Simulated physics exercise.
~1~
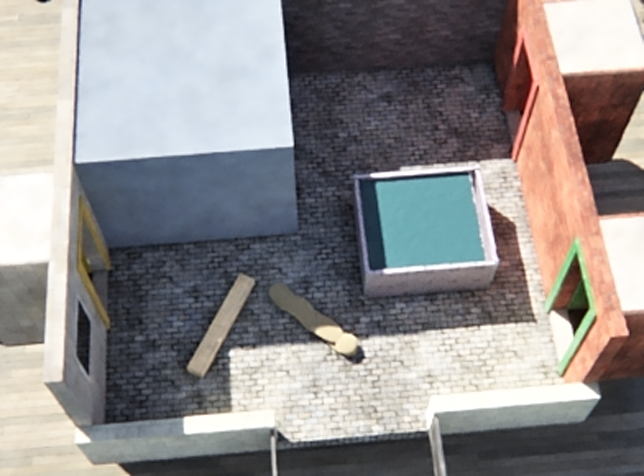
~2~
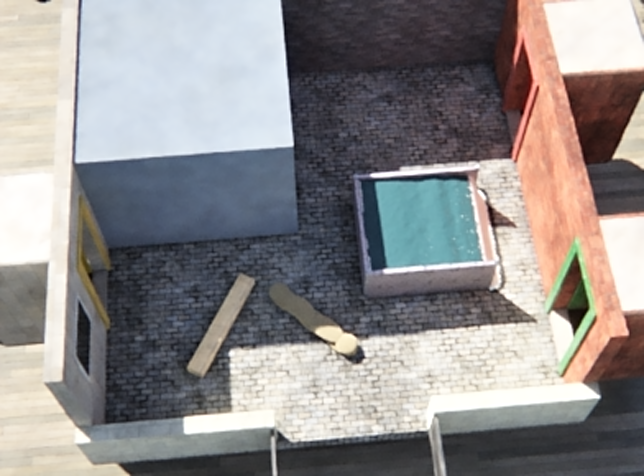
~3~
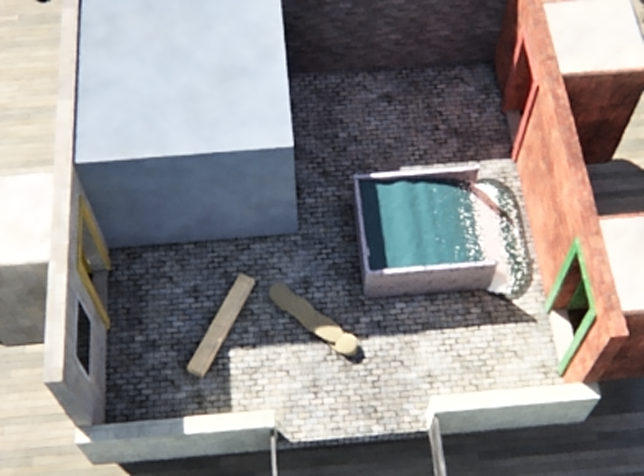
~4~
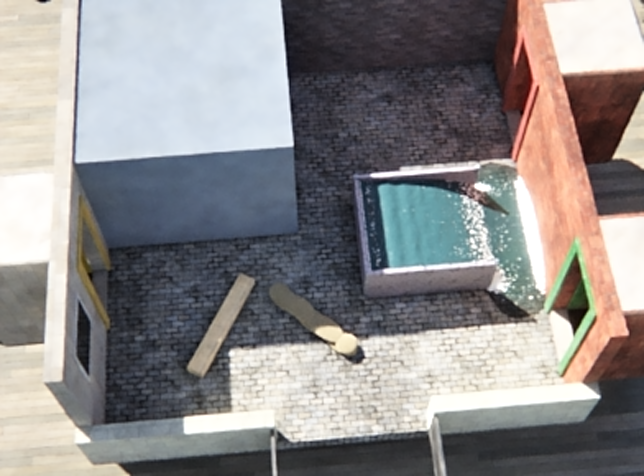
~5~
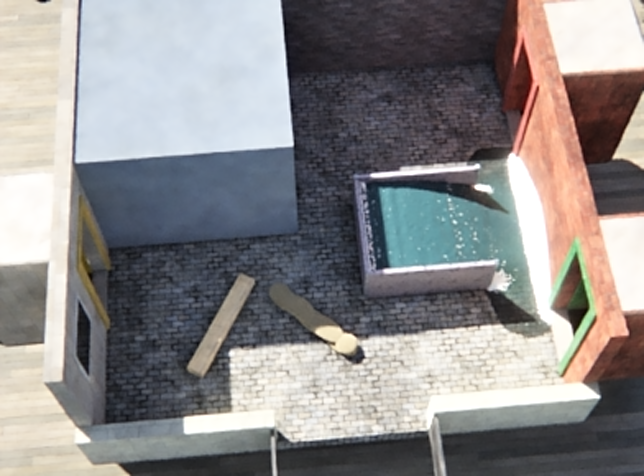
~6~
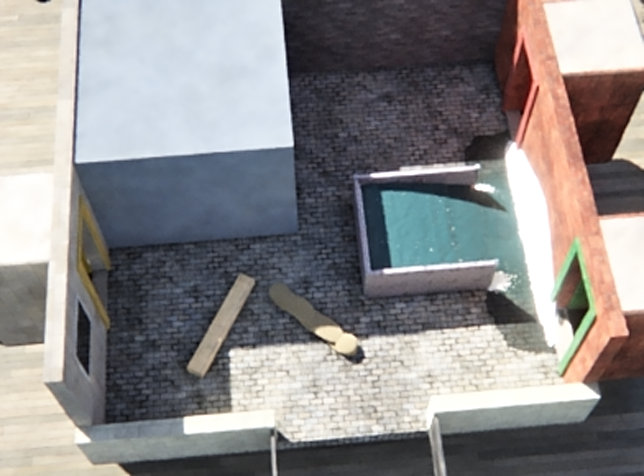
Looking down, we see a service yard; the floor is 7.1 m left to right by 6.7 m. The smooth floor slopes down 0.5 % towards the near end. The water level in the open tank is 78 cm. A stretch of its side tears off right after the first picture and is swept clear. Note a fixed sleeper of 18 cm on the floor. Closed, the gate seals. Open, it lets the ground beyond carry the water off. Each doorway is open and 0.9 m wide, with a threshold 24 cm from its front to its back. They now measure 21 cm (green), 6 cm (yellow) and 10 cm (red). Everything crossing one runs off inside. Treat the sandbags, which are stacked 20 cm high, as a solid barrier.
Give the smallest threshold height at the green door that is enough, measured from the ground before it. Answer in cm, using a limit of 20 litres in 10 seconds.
Roughly 14 cm.
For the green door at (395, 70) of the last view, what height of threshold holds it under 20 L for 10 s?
You'd want it roughly 12.5 cm high.
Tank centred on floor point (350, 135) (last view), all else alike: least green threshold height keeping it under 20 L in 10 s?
Then about 7.5 centimetres at the least.
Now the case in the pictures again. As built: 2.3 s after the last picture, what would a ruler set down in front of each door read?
Depth at green 14 cm, at yellow 0 cm, at red 11 cm.
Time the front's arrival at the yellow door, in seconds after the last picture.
Log - yellow door, 5.0 s.
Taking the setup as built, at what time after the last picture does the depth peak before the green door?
That happens close to 1.0 s on the clock.
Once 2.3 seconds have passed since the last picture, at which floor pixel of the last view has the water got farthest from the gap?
In the last picture, around (237, 431).
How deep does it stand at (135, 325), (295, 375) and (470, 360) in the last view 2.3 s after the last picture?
First 0, then 3, then 9 cm.
Then, 0.7 s after the last picture water covers 20 % of the floor, deepest (54 cm) near (529, 238); 19 cm at the green door, 1 litre in over its 21 cm threshold.
Then, 2.3 s after the last picture water covers 50 % of the floor, deepest (31 cm) near (288, 75); 14 cm at the green door, 2 litres in over its 21 cm threshold.
Then, 9.3 s after the last picture water covers 95 % of the floor, deepest (10 cm) near (471, 410); 7 cm at the green door, 3 litres in over its 21 cm threshold.
At the green door as built, the water peaked near 19 cm, 0.9 s after the last picture.
With a threshold of 12 cm, 34 litres would have come in within the 10 s; with 16 cm, 12 litres. So under 20 litres takes about 14 cm.
